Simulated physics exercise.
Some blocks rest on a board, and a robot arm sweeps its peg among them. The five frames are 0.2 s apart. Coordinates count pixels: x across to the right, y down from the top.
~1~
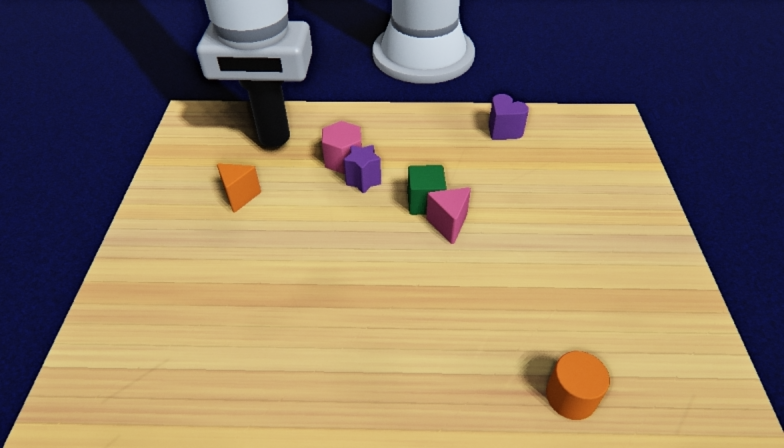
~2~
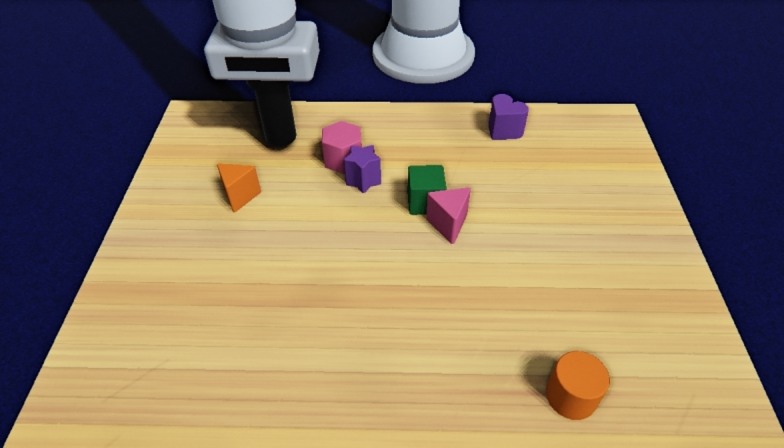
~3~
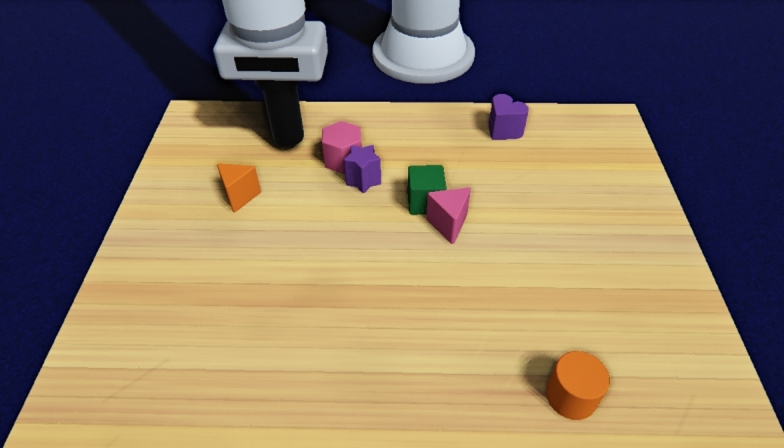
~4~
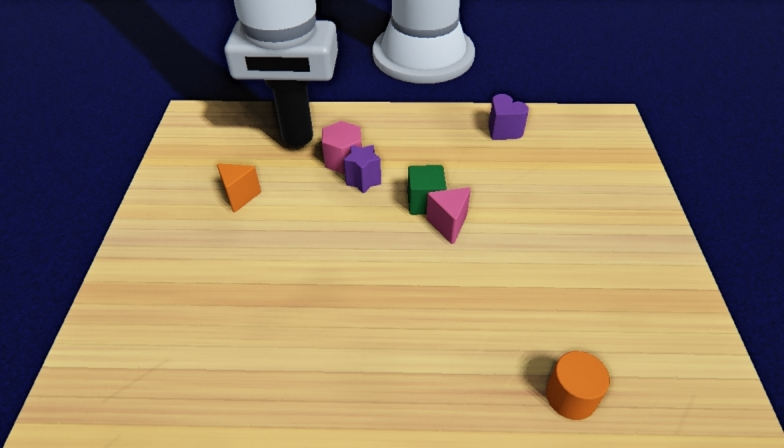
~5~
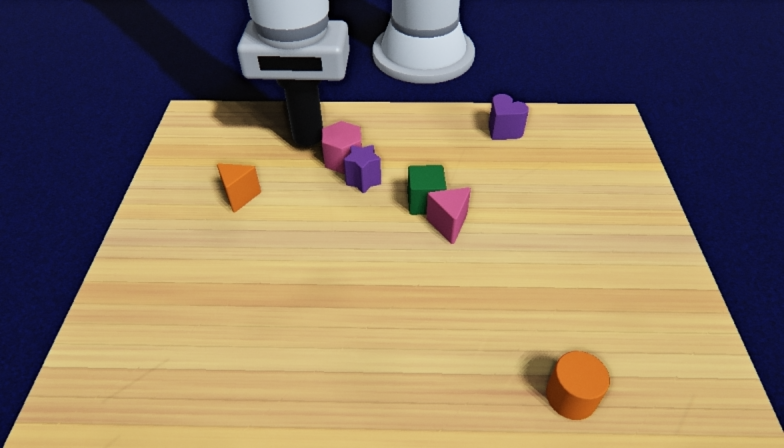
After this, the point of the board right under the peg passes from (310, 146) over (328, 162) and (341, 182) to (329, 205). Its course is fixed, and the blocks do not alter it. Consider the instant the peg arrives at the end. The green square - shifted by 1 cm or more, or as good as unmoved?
It is left in place.
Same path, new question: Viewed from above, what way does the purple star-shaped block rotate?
It ends up turned clockwise.
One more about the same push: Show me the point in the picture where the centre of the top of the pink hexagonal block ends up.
The spot you're after is about (374, 144) in the image.
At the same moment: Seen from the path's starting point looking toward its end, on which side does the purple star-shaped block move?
It moves left.
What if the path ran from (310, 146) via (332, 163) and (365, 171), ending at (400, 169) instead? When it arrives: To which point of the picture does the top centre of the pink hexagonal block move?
It will likely be found at (436, 137).
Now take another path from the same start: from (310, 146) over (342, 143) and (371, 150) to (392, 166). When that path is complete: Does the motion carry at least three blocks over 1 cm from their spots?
I believe not.
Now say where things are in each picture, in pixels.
Tip of the peg (275, 138), middles of tops, pink hexagonal block (341, 134), purple star-shaped block (362, 155), green square (427, 176), in the first frame.
Peg (281, 138), nothing pushed, in the second frame.
Peg (289, 138), nothing pushed, in the third frame.
Peg (298, 138), nothing pushed, in the fourth frame.
Peg (309, 138), pink hexagonal block (341, 134), purple star-shaped block (362, 155), green square (427, 176), in the fifth frame.
The first path, step by step. One third of the way, peg (327, 154); pink hexagonal block (362, 140), turned 30° anticlockwise; purple star-shaped block (377, 161), turned 55° clockwise.
Two thirds of the way, peg (340, 174); pink hexagonal block (374, 144), turned 70° anticlockwise; purple star-shaped block (390, 170), turned 70° clockwise.
At the end, peg (328, 196); pink hexagonal block (374, 144), turned 70° anticlockwise; purple star-shaped block (390, 170), turned 75° clockwise; green square unmoved.
